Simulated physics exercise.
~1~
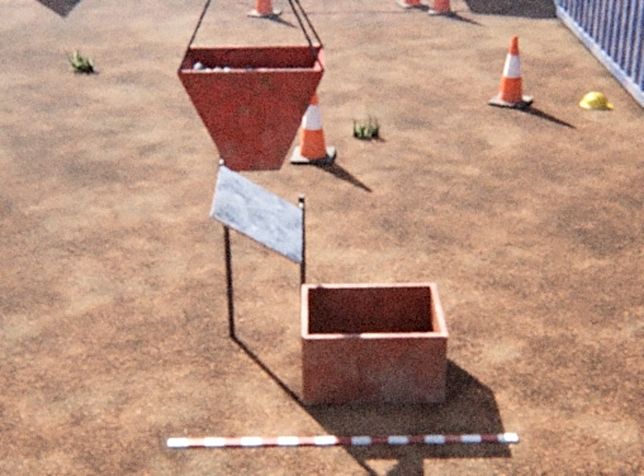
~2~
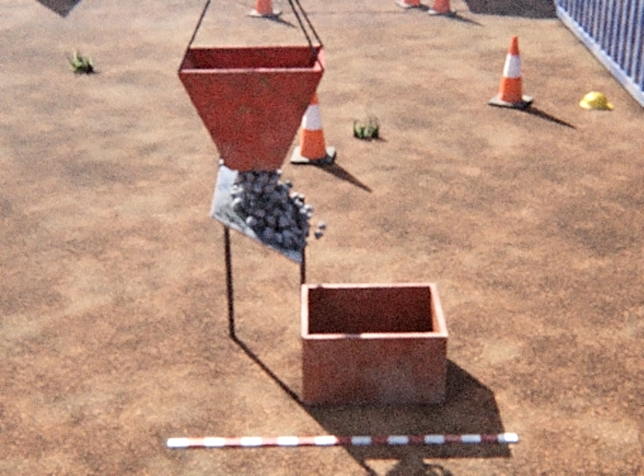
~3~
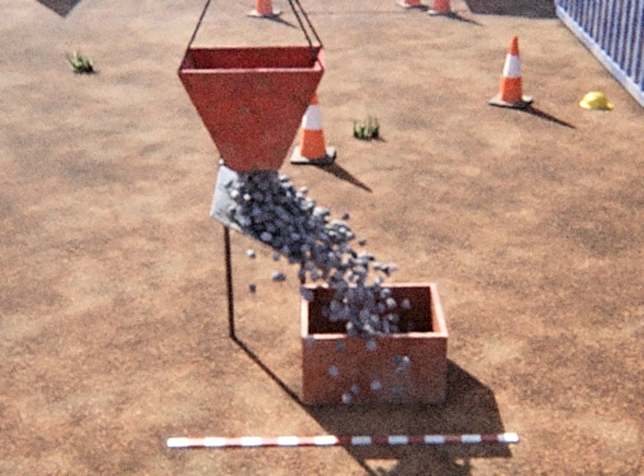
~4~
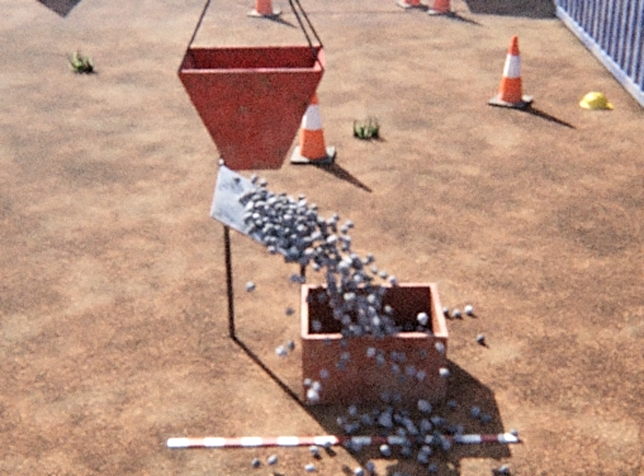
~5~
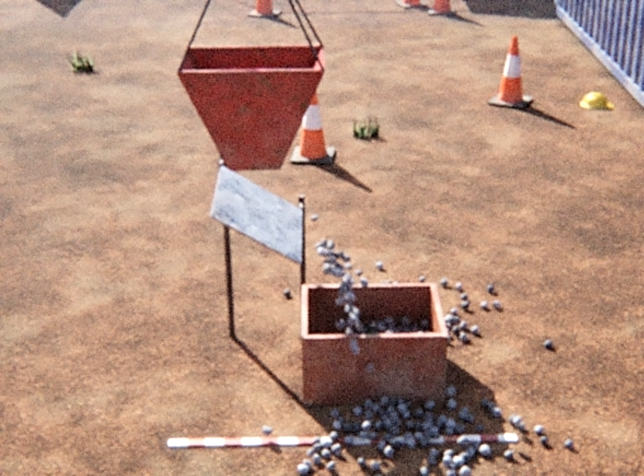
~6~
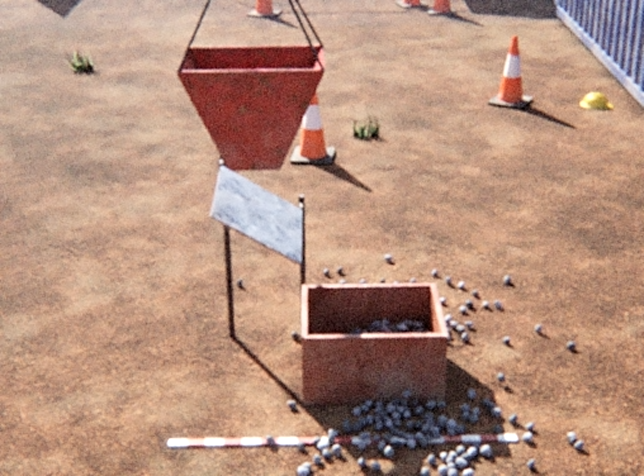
Grey stones show just inside the rim of a red, tapering skip that hangs still above a tilted steel plate and an open reddish bin on bare, sandy ground. They pour out of the skip's underside onto the plate and slide down to the right. The stream shoots off the lower edge into the bin, while some stones spill over and drop in front of it. As the skip empties, the plate clears and the last stones fall. Most end up inside the bin, with many scattered around the striped staff and off to the right.
